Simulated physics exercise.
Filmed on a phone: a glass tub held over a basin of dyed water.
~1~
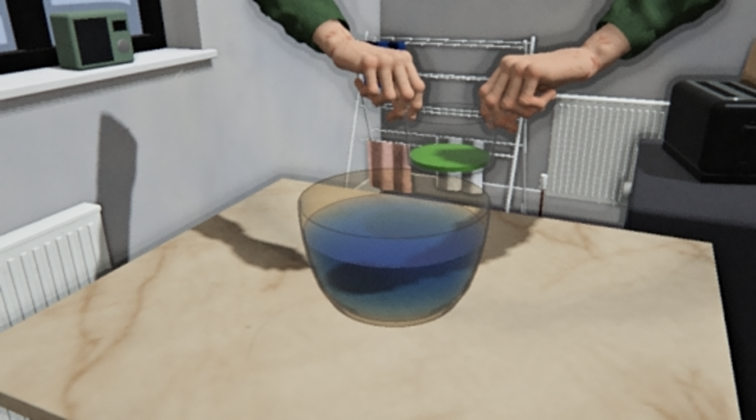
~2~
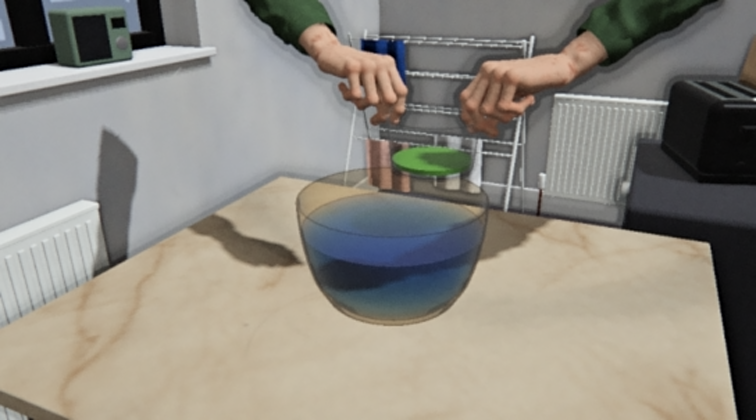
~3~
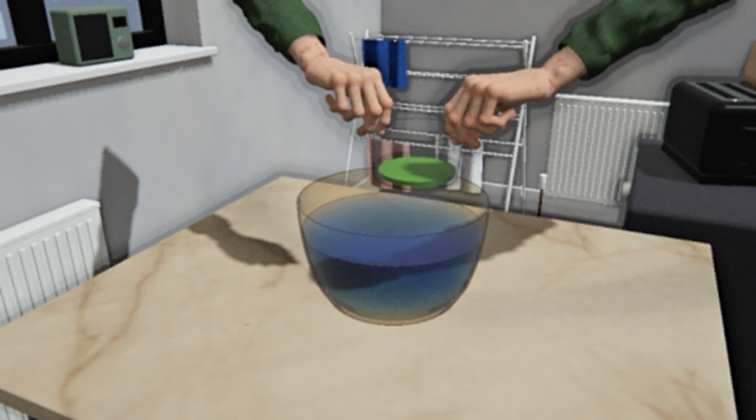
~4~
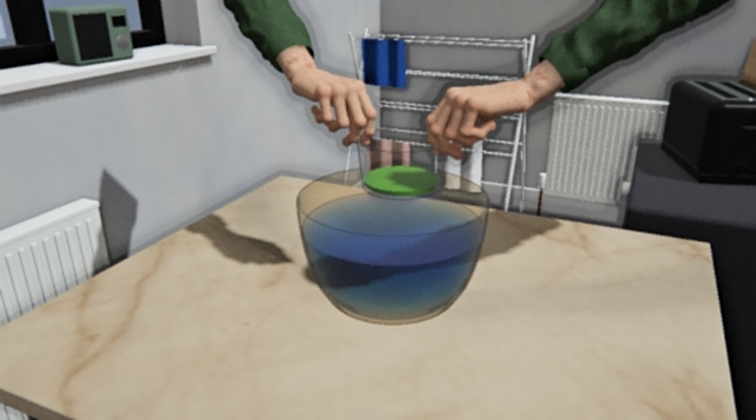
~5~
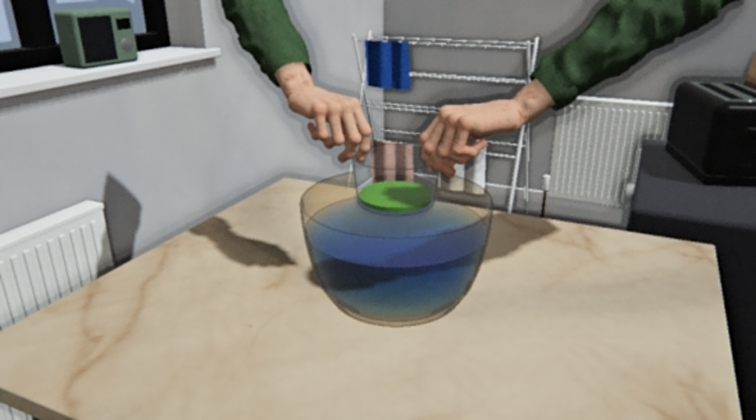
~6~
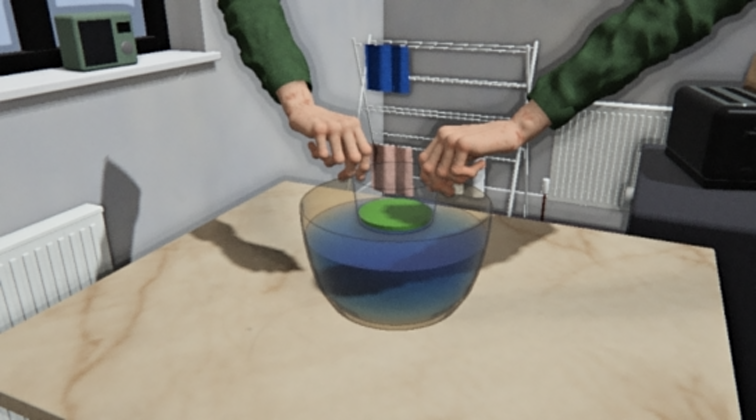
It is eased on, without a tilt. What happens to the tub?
Once free, it rides on the surface.
Next, the tub dips into the dyed water.
After that, it bobs and steadies.
Finally, the tub floats with about half of its side showing.
